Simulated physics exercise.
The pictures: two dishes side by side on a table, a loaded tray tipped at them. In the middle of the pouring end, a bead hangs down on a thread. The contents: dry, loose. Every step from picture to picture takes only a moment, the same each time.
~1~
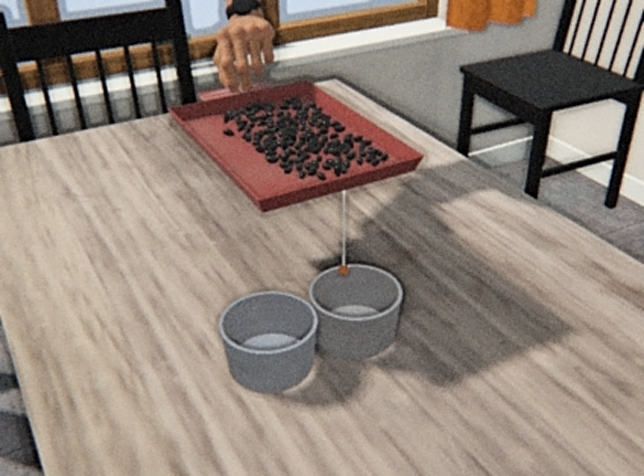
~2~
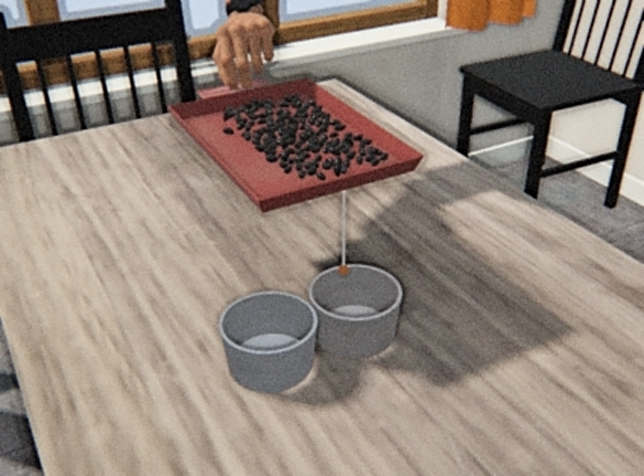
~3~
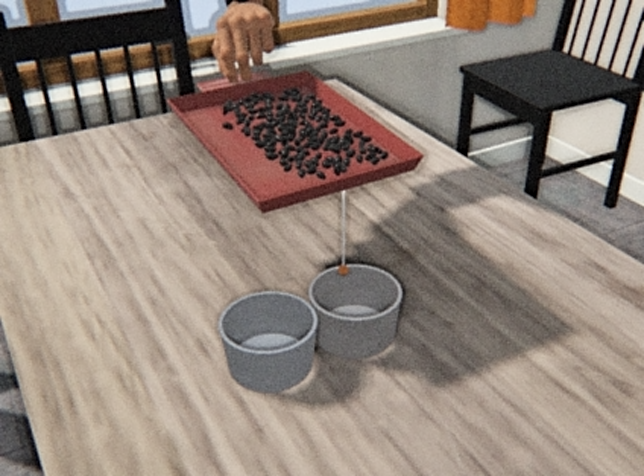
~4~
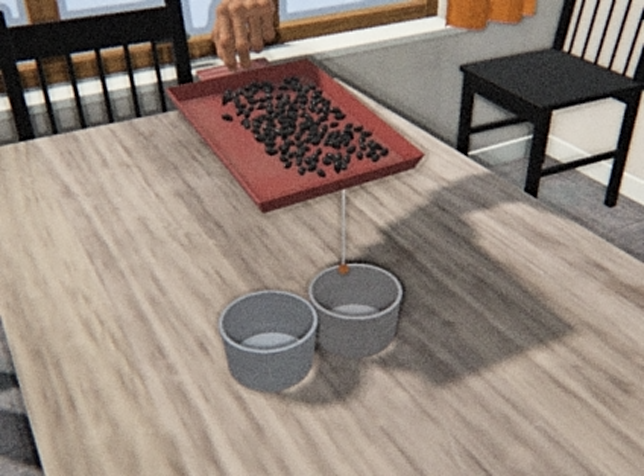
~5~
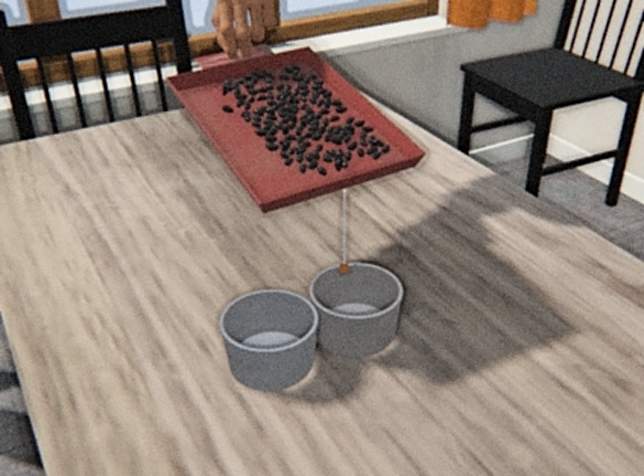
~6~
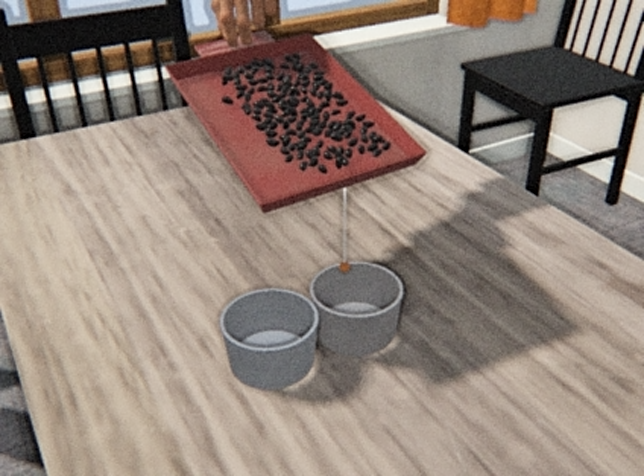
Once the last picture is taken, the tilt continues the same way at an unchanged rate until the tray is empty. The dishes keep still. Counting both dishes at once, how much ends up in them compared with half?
Between them they hold more than half.
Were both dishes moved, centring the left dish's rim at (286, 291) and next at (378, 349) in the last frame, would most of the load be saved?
Result, first setup: The minor share; second setup: The minor share.
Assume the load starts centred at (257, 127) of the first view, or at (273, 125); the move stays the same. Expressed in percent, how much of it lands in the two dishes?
That would be 80 per cent, and then 80 per cent.
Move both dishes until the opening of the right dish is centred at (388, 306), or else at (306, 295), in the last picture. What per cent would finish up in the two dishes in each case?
90 per cent the first time, 40 per cent the second time.
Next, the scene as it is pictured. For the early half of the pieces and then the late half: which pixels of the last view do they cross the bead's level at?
(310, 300) for the early half, (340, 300) for the late half.
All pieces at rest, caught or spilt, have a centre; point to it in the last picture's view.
Once nothing moves, the middle sits near (309, 353).
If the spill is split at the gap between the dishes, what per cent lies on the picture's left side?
That would be roughly 10 per cent.
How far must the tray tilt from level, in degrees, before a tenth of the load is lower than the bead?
Close to 90° of tilt at that moment.
Soon, tray tipped steeply; nearly all on the tray; a stray few in the air.
A while on, tray tipped right over; about two thirds on the tray; a small part in the left dish; a stray few in the right dish; a stray few outside both; about a quarter in the air.
Towards the end, tray tipped past a quarter turn; about half in the left dish; about a quarter in the right dish; about a third outside both.
Finally, tray tipped past a quarter turn; about half in the left dish; about a quarter in the right dish; about a third outside both.
